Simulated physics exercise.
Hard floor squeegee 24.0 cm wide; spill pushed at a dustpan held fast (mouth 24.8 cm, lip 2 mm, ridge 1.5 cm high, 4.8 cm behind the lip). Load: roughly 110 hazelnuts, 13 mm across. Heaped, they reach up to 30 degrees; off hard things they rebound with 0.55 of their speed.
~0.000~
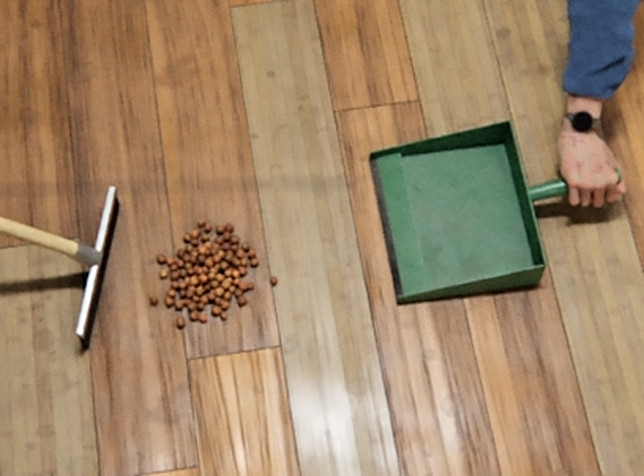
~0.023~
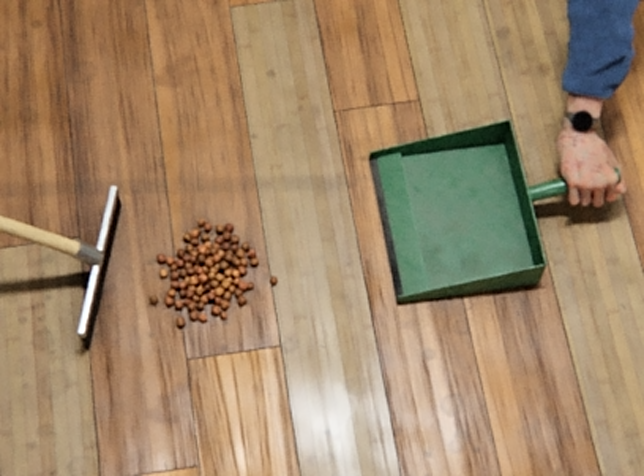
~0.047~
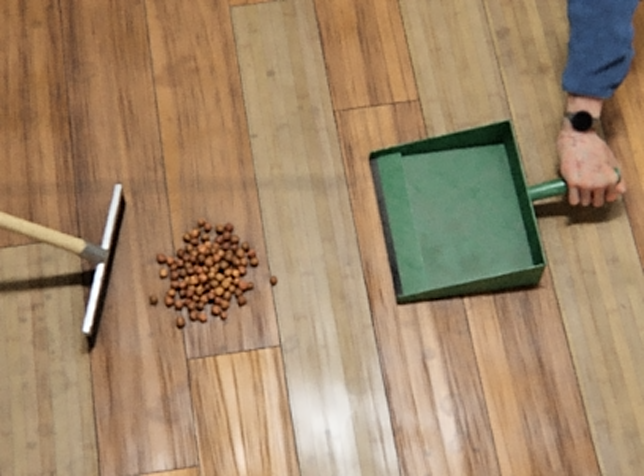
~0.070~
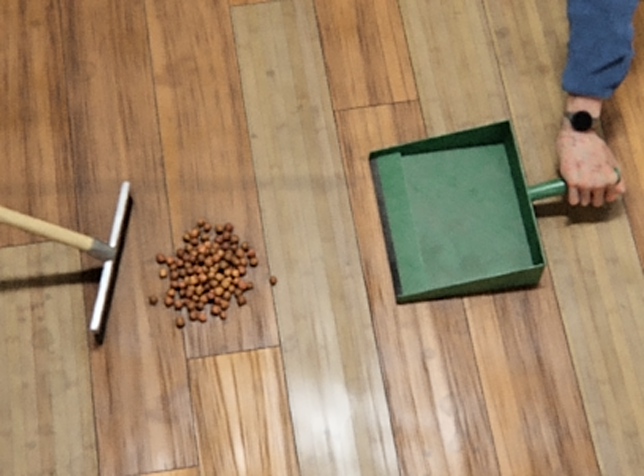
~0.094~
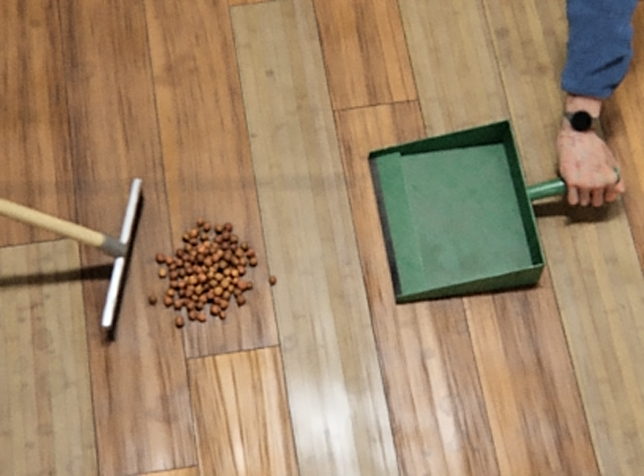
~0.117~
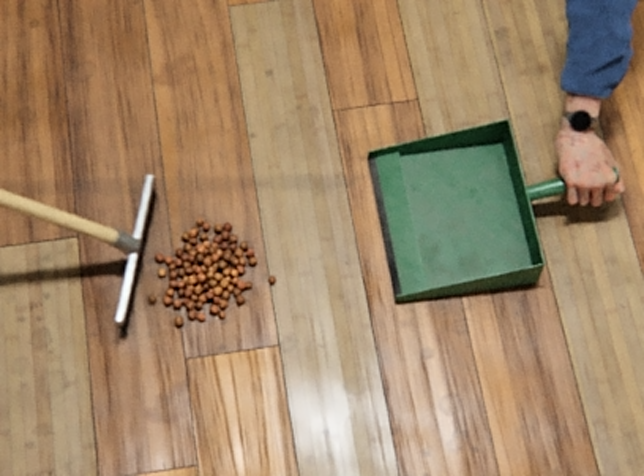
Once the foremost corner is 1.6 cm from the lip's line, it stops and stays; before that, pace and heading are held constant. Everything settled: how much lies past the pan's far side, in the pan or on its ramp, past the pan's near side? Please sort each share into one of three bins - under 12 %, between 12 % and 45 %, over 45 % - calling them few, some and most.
Far side: Few. Pan: Some. Near side: Some.
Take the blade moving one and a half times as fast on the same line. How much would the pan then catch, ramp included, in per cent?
Then some 30 in a hundred.
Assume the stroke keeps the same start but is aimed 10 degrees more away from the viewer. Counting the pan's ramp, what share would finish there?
Roughly 5 per cent would finish in the pan or on its ramp.
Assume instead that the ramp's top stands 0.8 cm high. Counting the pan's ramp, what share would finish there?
That change would give about 30 per cent.
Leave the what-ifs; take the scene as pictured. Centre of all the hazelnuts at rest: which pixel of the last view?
About (384, 265).
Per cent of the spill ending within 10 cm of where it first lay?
About 0 percent.
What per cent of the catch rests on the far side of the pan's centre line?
Roughly 30 per cent.
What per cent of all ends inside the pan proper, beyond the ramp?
Roughly 5 percent.
After 0.30 s, middle of the blade 21 cm from the lip; 0 % over the lip, far side 0 %, near side 10 %.
Then, at 0.42 s, middle of the blade 10 cm from the lip; 0 % over the lip, far side 0 %, near side 20 %.
After 0.67 s, middle of the blade 5 cm from the lip; 30 % over the lip, far side 0 %, near side 30 %.
At rest (1.6 s), far side 0 %, pan 20 %, near side 30 %, in front of the lip or behind the blade 45 %.
